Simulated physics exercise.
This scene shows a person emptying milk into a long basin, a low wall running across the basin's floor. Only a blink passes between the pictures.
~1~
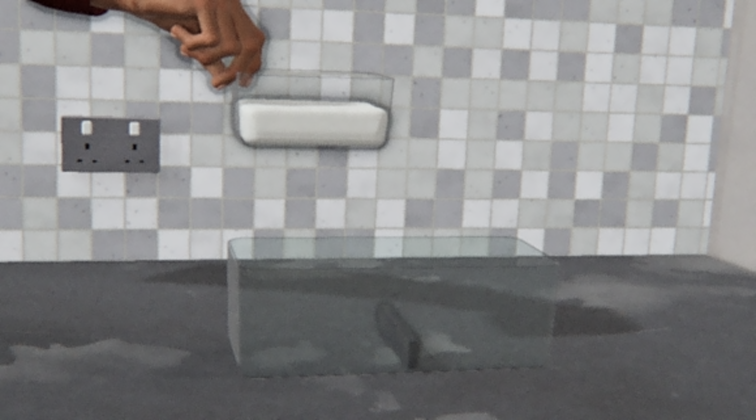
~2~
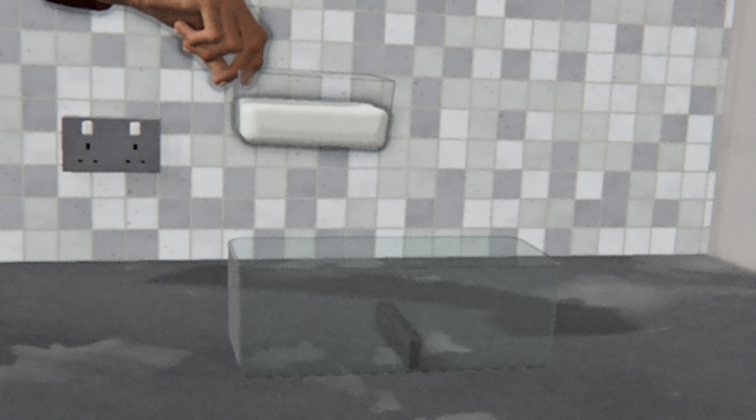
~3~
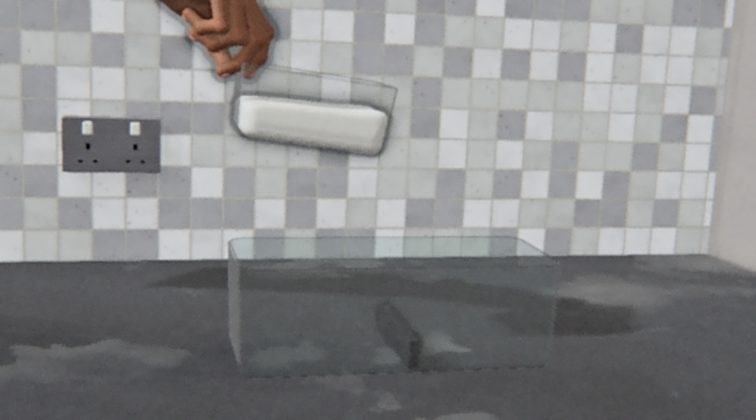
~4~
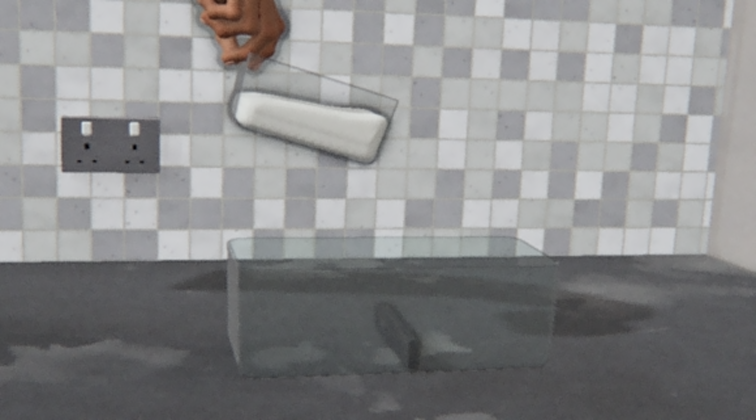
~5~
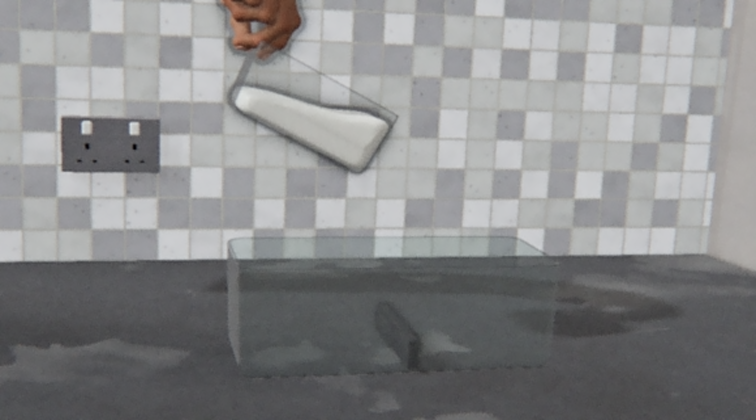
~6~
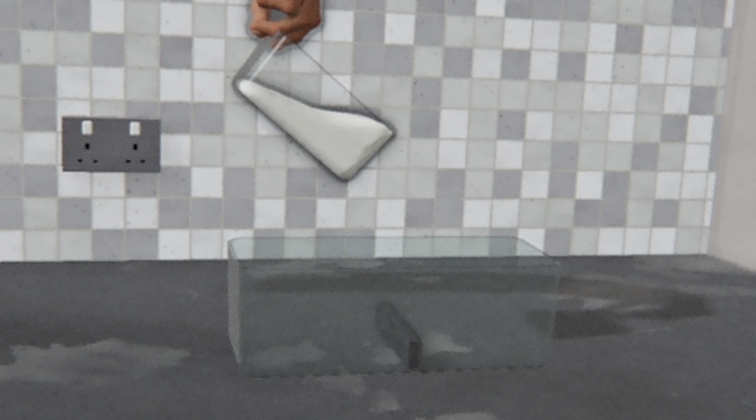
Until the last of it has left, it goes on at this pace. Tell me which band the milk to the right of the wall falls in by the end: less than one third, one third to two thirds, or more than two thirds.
Looks to me like the right side of the wall gets at least a third but no more than two thirds.
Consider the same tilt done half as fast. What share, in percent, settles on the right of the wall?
Around 60 percent ends up there.
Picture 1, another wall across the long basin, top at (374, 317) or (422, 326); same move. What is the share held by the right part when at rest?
About 75 % for the first and about 25 % for the second.
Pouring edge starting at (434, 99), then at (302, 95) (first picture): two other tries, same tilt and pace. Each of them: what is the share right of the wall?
75 % and 25 %.
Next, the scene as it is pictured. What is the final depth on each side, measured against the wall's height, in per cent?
On the left 30 %, on the right 40 %.
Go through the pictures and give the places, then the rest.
In the first picture, it leans 0°; its right rim is at (384, 78); the milk meets the walls at (238, 104) and (378, 108); the long basin's rim runs from (233, 255) to (539, 252); the wall's top is at (398, 324).
In the second picture, it leans 2°; its right rim is at (385, 80); the milk meets the walls at (238, 104) and (378, 109).
In the third picture, it leans 7°; its right rim is at (387, 87); the milk meets the walls at (239, 101) and (378, 111).
In the fourth picture, it leans 15°; its right rim is at (388, 99); the milk meets the walls at (238, 97) and (378, 115).
In the fifth picture, it leans 26°; its right rim is at (388, 114); the milk meets the walls at (238, 91) and (380, 119).
In the sixth picture, it leans 39°; its right rim is at (384, 132); the milk meets the walls at (238, 84) and (383, 122).
A moment on, the tilt is 111° and 10 per cent is still to pour, 9 is left of the wall and 33 right of it.
Next, the tilt is 117° and 1 per cent is still to pour, 35 is left of the wall and 57 right of it.
Then the tilt is 117° and 0 per cent is still to pour, 41 is left of the wall and 53 right of it.
Later the tilt is 117° and 0 per cent is still to pour, 45 is left of the wall and 53 right of it.
At rest 46 per cent lies left of the wall, 53 right of it and 2 outside.
